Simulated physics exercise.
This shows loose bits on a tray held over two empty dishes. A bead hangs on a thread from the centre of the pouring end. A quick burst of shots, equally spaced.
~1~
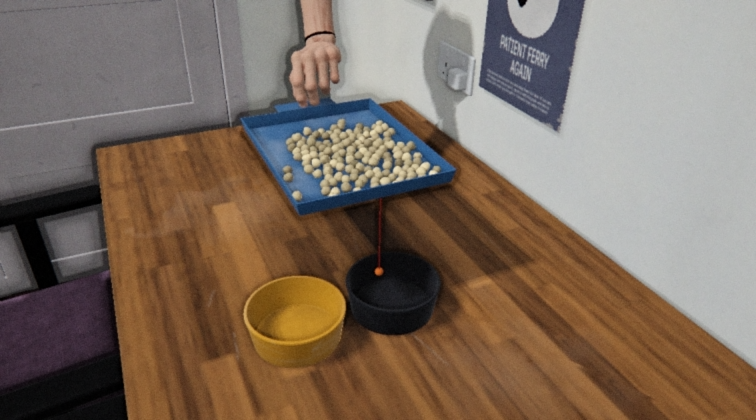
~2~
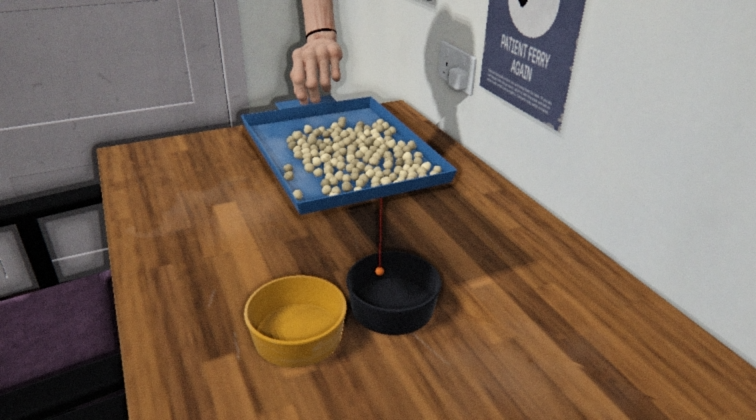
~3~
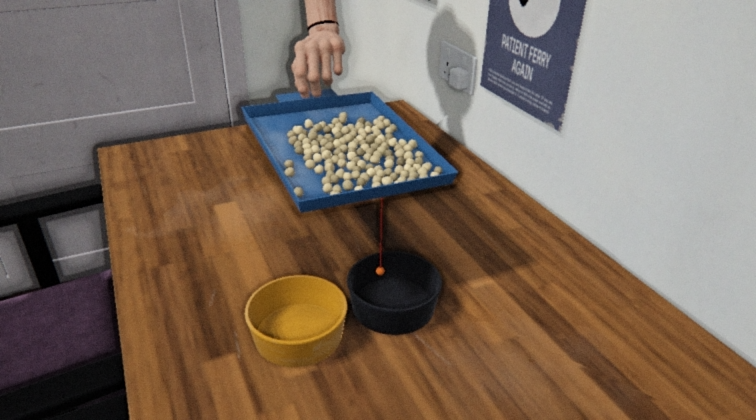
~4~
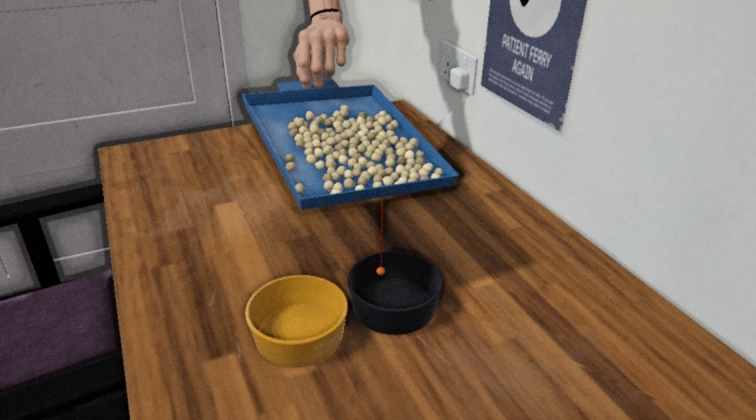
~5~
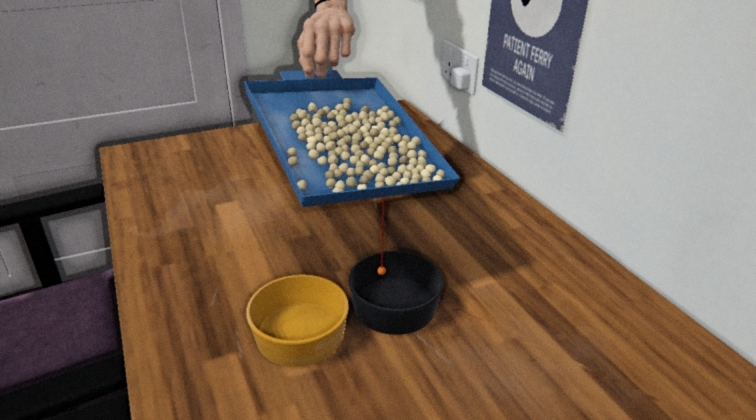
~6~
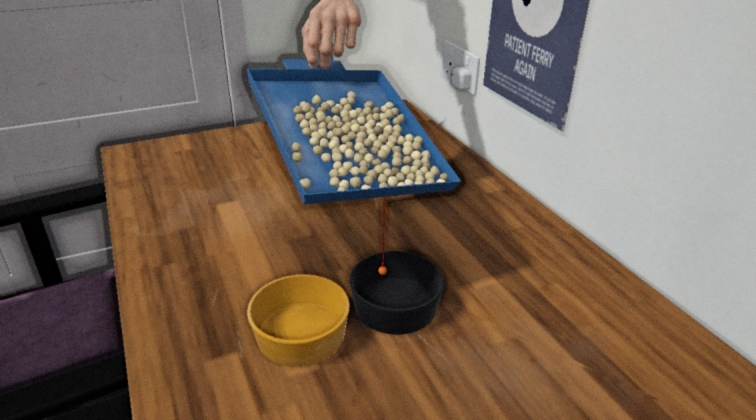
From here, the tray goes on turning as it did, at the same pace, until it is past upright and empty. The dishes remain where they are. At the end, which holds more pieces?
Dish on the right.
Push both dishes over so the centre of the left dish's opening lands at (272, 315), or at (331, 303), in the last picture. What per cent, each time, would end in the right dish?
Roughly 10% the first time and 80% the second time.
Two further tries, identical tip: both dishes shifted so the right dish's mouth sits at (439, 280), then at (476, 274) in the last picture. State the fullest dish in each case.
The rightmost dish, then the rightmost dish.
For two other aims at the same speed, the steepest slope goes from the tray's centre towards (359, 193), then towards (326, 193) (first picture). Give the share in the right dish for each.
You'd see roughly 10 per cent the first time and 0 per cent the second.
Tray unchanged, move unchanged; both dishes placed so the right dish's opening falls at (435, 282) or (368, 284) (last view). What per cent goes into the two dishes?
Roughly 80 %, then roughly 0 %.
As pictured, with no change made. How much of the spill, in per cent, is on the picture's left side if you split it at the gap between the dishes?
Near 0 %.
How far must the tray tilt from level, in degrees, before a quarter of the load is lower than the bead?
I'd say close to 95 degrees.
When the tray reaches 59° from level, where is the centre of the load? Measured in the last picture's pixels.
Roughly at (402, 141).
Just after the last frame, tray tipped steeply; almost all on the tray; just a few in the air.
A moment on, tray tipped right over; roughly a third on the tray; about a tenth in the right dish; roughly a quarter outside both; roughly a quarter in the air.
Further on, tray tipped past a quarter turn; roughly a quarter in the right dish; roughly two thirds outside both.
When it is over, tray tipped past a quarter turn; not one in the left dish; roughly a quarter in the right dish; roughly two thirds outside both.
